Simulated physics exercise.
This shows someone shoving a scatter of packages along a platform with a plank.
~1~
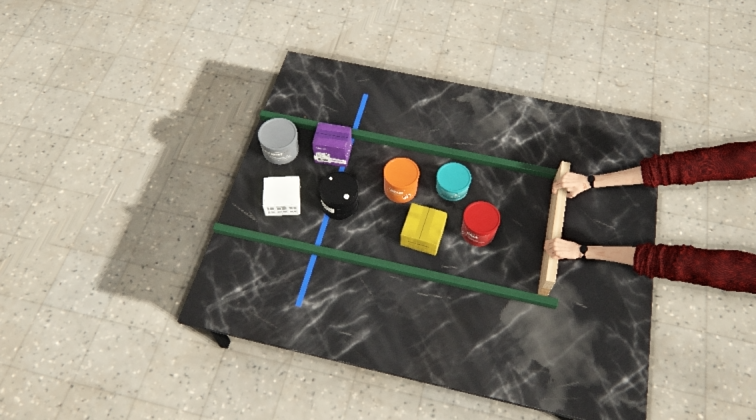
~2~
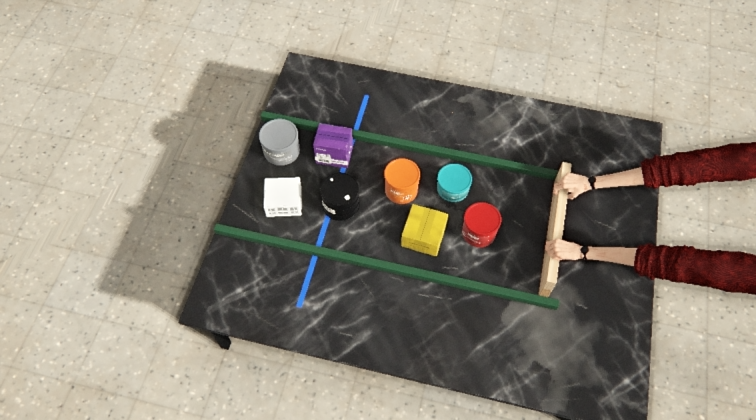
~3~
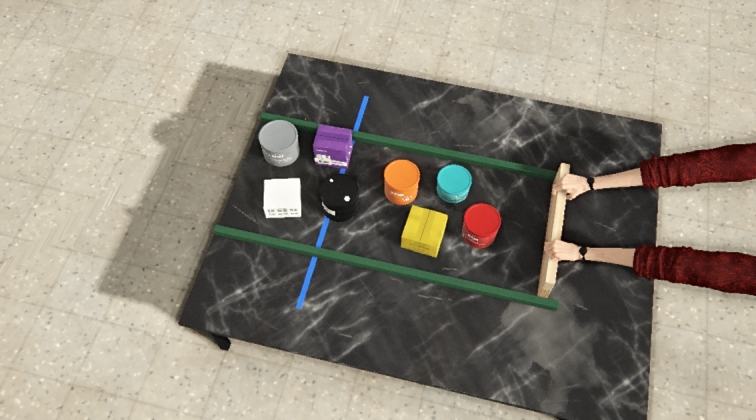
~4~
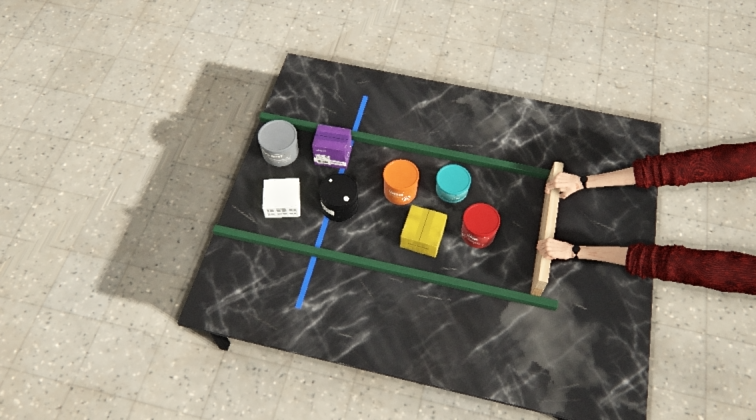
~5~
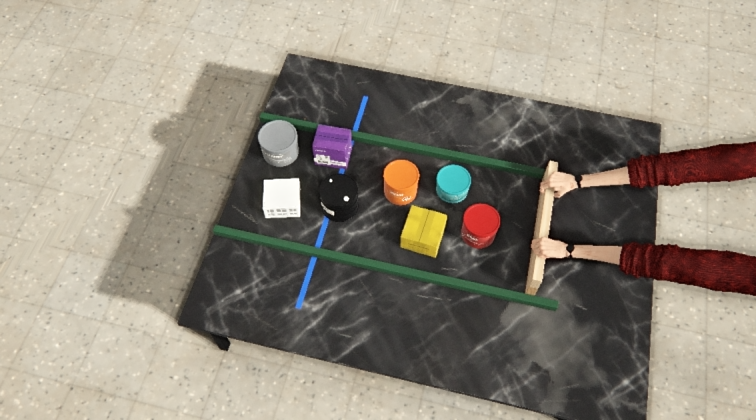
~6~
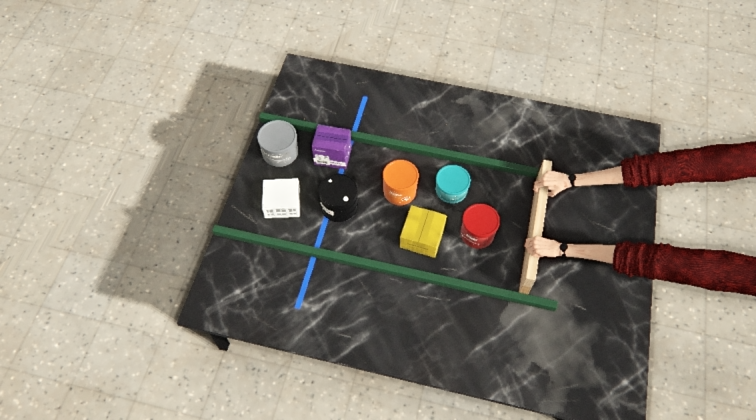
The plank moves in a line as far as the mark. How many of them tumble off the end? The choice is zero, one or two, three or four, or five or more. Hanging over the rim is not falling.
In the end the number that fall off is zero.
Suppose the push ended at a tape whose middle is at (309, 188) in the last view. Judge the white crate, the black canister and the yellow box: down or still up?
The white crate drops off, the black canister stays on, the yellow box does not fall.
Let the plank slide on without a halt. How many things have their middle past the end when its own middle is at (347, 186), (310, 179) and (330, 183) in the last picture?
Place by place, 0, 2 and 0.
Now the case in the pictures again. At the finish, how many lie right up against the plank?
In contact: 3.
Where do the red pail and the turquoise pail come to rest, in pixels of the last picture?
The red pail stops around (316, 189); the turquoise pail around (329, 153).
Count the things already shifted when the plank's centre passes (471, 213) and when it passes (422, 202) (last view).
At the one place 2, at the other 4.
Soon after, none off yet; grey pail at rest near (279, 144); white crate at rest near (282, 198); purple parcel at rest near (332, 147).
In the end, the number that fall off is zero.
